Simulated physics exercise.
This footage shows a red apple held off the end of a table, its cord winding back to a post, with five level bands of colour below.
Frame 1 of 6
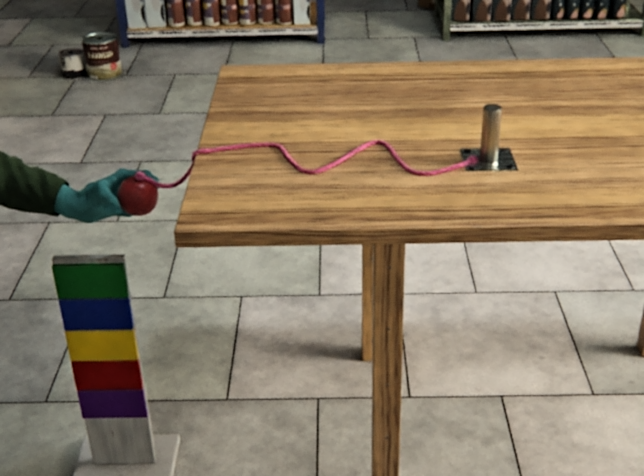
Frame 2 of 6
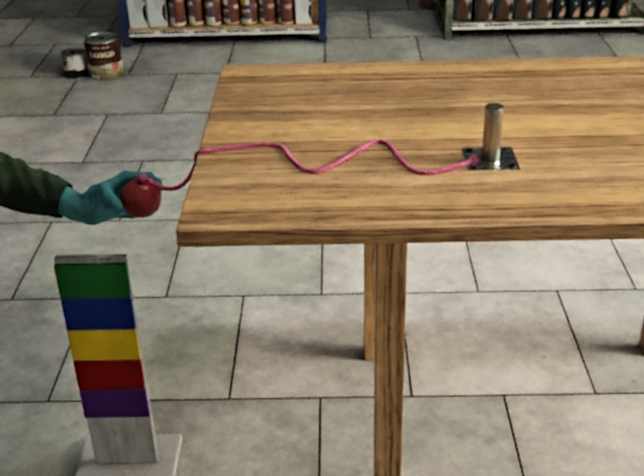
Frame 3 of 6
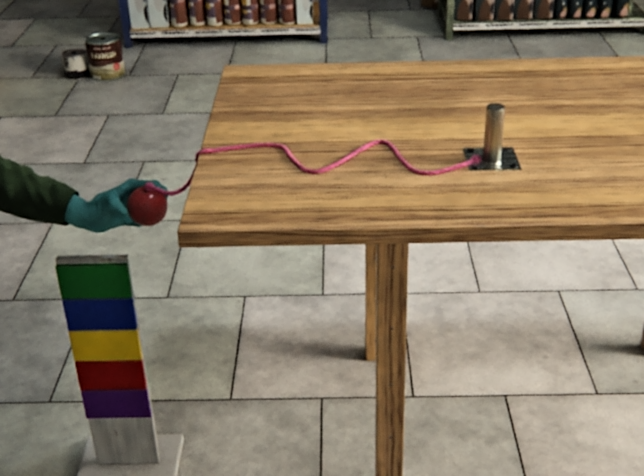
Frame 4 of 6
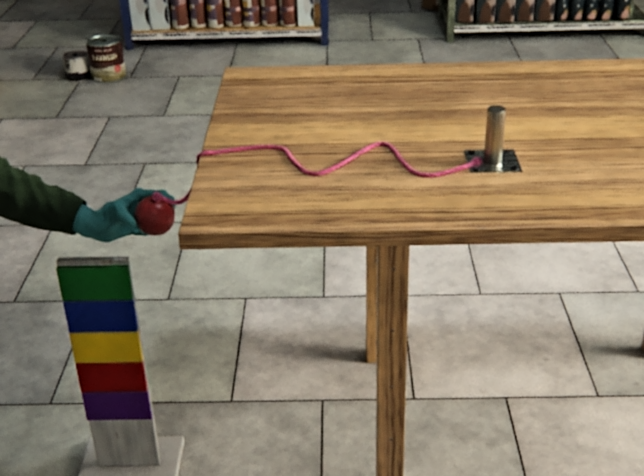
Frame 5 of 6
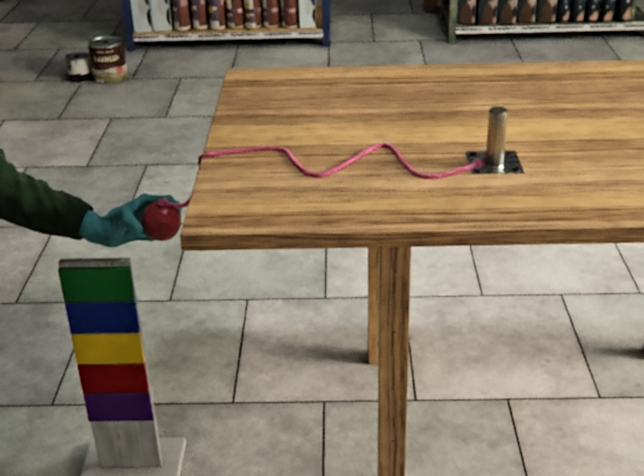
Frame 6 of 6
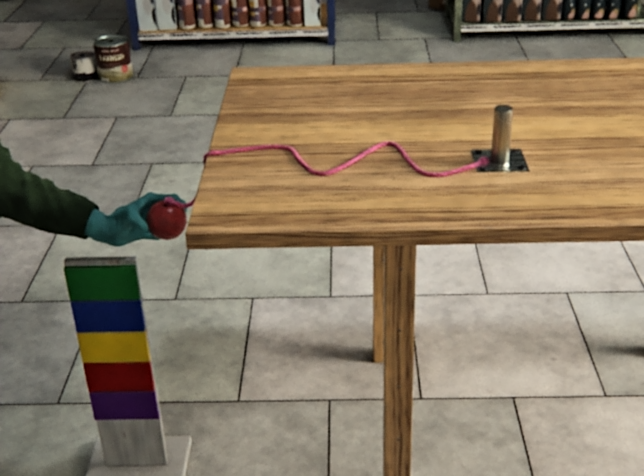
A teal-gloved hand in a dark green sleeve holds a red ball-like object beside the left end of a wooden table, seen from slightly above in a grey-tiled room with shelves behind. A pink cord winds across the tabletop to a metal post, and green, blue, yellow, red and purple bands mark an upright board below. The hand moves the object slightly right and down toward the table edge, while the view shifts very slightly.
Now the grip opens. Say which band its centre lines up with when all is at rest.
It lines up with yellow.
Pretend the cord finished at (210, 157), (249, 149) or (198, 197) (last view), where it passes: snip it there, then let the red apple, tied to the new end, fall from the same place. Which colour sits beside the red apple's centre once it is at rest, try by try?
Try by try, the answer is green; none, it hangs higher; blue.
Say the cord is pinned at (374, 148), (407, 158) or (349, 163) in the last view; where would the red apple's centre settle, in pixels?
First try (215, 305), second try (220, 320), third try (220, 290).
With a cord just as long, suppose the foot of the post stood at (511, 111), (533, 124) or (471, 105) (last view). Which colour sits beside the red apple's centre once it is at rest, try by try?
First try: Blue; second try: Blue; third try: Yellow.
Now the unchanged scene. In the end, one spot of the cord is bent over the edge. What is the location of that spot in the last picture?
That point sits at about (303, 164).
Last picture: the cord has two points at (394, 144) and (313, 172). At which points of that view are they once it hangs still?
First: (338, 159). Second: (227, 158).
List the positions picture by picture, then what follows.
The first frame shows red apple (138, 196); green (90, 283); blue (96, 315); yellow (102, 346); red (107, 376); purple (112, 405).
The second frame shows red apple (141, 197); cord through (440, 171) (391, 147) (338, 163) (285, 150) (210, 150).
The third frame shows red apple (148, 206).
The fourth frame shows red apple (155, 216); cord through (442, 174) (394, 150) (340, 165) (287, 153) (213, 153).
The fifth frame shows red apple (162, 221).
The sixth frame shows red apple (167, 220); cord through (449, 173) (400, 149) (347, 165) (294, 152) (220, 153).
A little later, apple near (185, 330); level with yellow.
Next, apple near (250, 338); level with yellow.
Later still, apple near (212, 347); level with yellow.
When it is over, apple near (224, 347); level with yellow. Its centre hangs level with the yellow band.
